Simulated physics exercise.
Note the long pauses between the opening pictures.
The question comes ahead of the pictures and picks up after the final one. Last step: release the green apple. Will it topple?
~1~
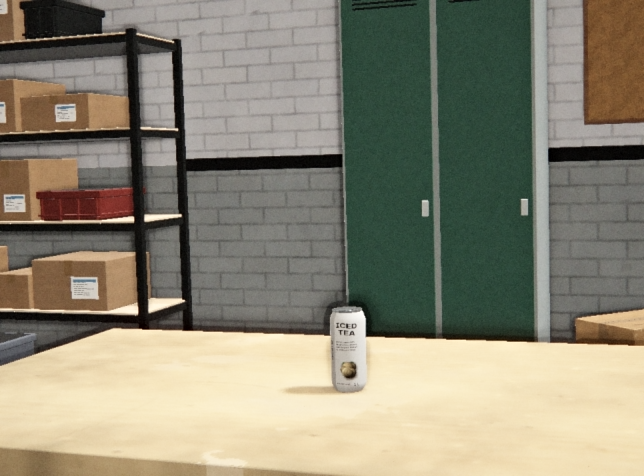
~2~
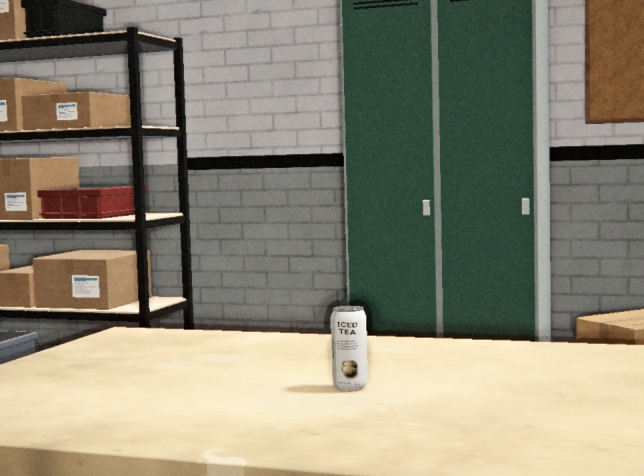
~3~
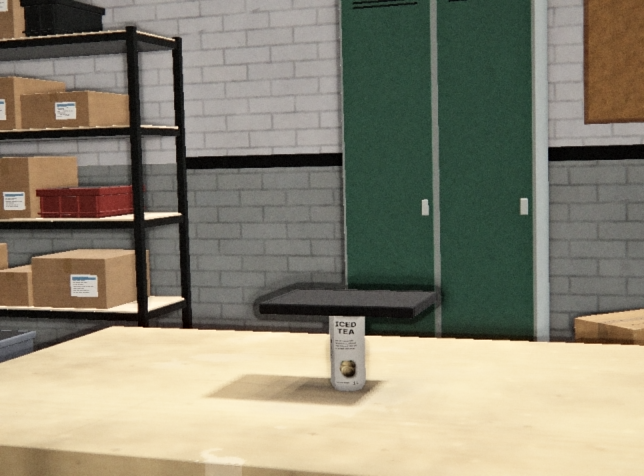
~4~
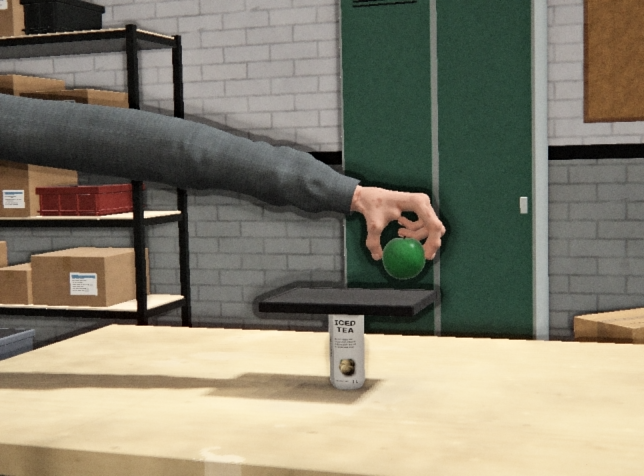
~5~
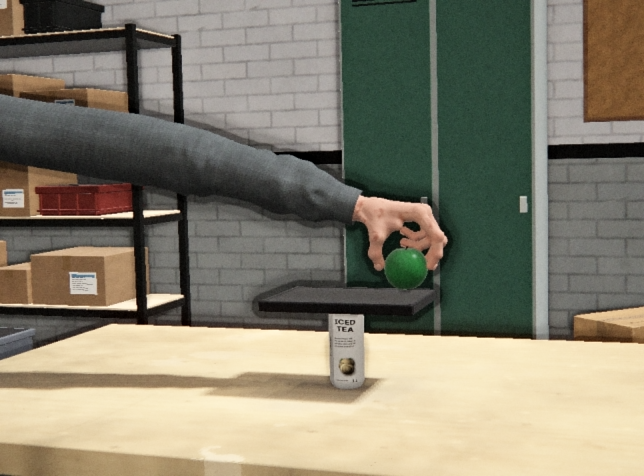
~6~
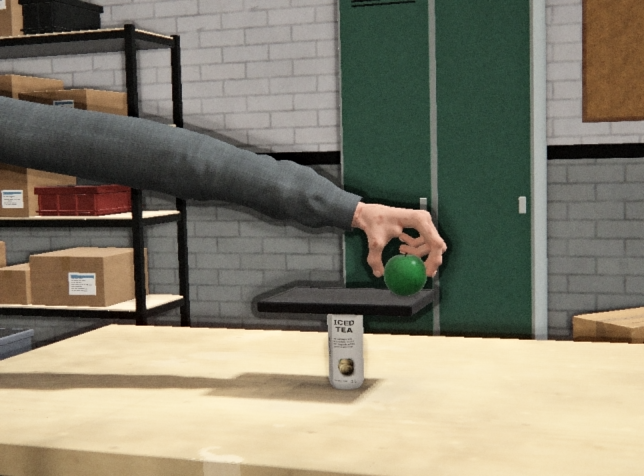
Yes - fails to stand.
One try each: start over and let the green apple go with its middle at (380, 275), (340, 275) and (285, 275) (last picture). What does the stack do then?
So, first go it comes down, second go it stays put, third go it comes down.
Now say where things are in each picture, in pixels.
In the first frame, the last thing is not in view yet.
In the second frame, the last thing is not in view yet.
In the third frame, the last thing is not in view yet; black lid (351, 302).
In the fourth frame, still above its spot; green apple (404, 258); black lid (350, 301).
In the fifth frame, still above its spot; green apple (406, 268); black lid (350, 300).
In the sixth frame, in place under the hand; green apple (405, 275); black lid (349, 301).
Then, 0.40 s on from there, green apple now fallen; black lid on its side.
Then, 0.60 s on from there, black lid now fallen.
In the end, fallen, green apple and black lid; white can unmoved. The stack loses its balance.
